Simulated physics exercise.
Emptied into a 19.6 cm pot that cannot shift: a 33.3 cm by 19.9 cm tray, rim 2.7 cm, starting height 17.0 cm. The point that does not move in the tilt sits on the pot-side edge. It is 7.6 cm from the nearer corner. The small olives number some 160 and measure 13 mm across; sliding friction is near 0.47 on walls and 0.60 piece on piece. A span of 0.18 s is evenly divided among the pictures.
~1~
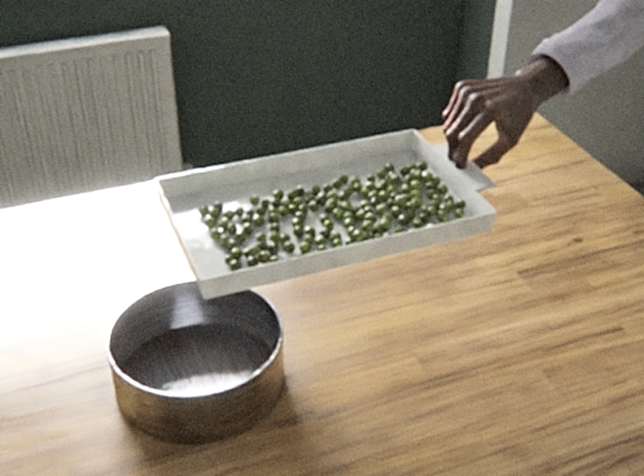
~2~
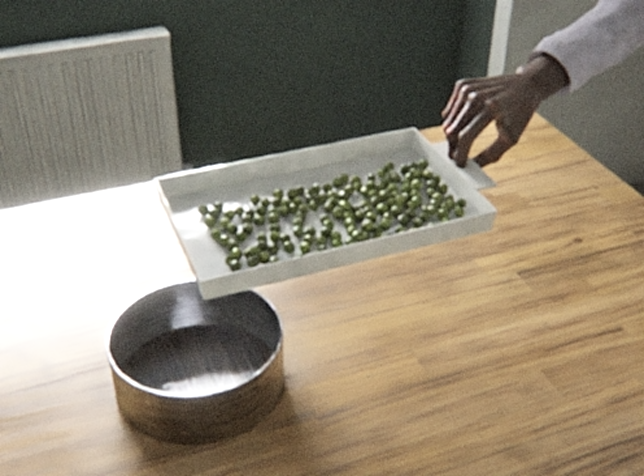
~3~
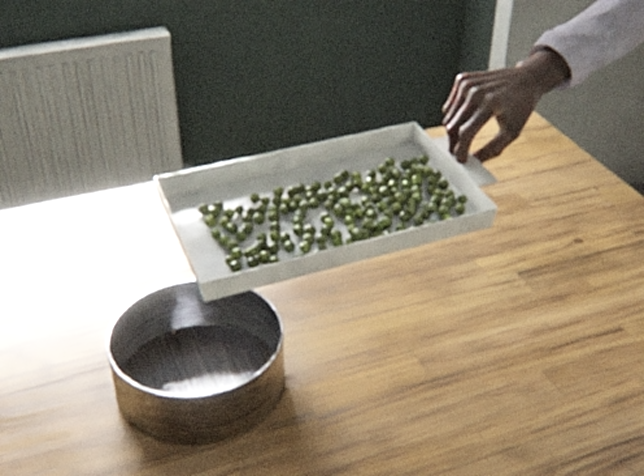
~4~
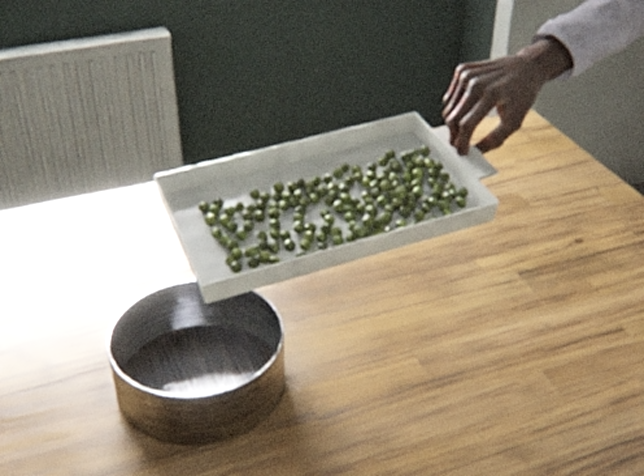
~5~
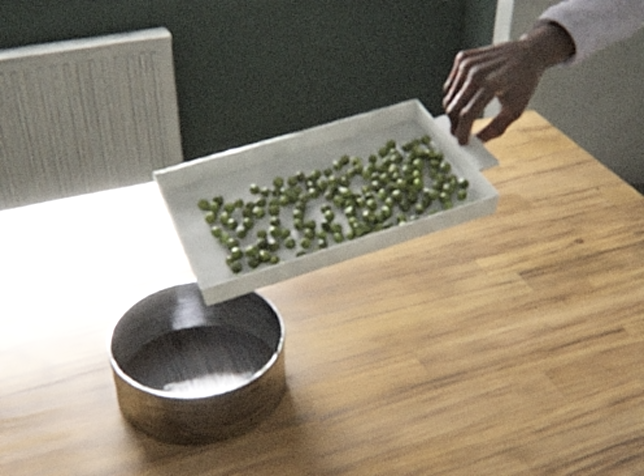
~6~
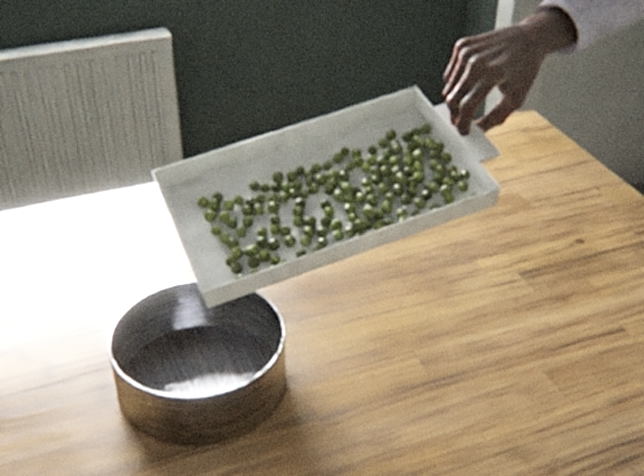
A hand gradually raising the right end of a pale tray of small green olives above a round metal pot on a wooden table.
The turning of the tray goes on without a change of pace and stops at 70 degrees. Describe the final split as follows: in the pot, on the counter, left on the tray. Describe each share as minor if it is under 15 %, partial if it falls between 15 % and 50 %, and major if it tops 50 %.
Pot: There'll be not much, counter: There'll be not much, tray: There'll be over half the quantity.
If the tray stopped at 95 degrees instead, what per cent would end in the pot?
Estimated share: About 65 %.
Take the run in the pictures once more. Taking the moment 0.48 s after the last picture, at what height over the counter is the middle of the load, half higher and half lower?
Some 24 cm above the counter.
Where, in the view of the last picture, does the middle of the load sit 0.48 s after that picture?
Estimated centre of load: Around (279, 223).
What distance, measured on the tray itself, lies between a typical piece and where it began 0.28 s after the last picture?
Displacement on the tray: Roughly 4 cm.
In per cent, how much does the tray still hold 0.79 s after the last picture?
I'd say close to 95 per cent.
Then, 0.28 s after the last picture, tilt 40 degrees; the tray holds 100 %, the pot 0 %.
Then, 0.48 s after the last picture, tilt 60 degrees; the tray holds 100 %, the pot 0 %.
Then, 0.79 s after the last picture, tilt 70 degrees; the tray holds 95 %, the pot 0 %.
In the end, pot 5 %, counter 5 %, tray 90 %.
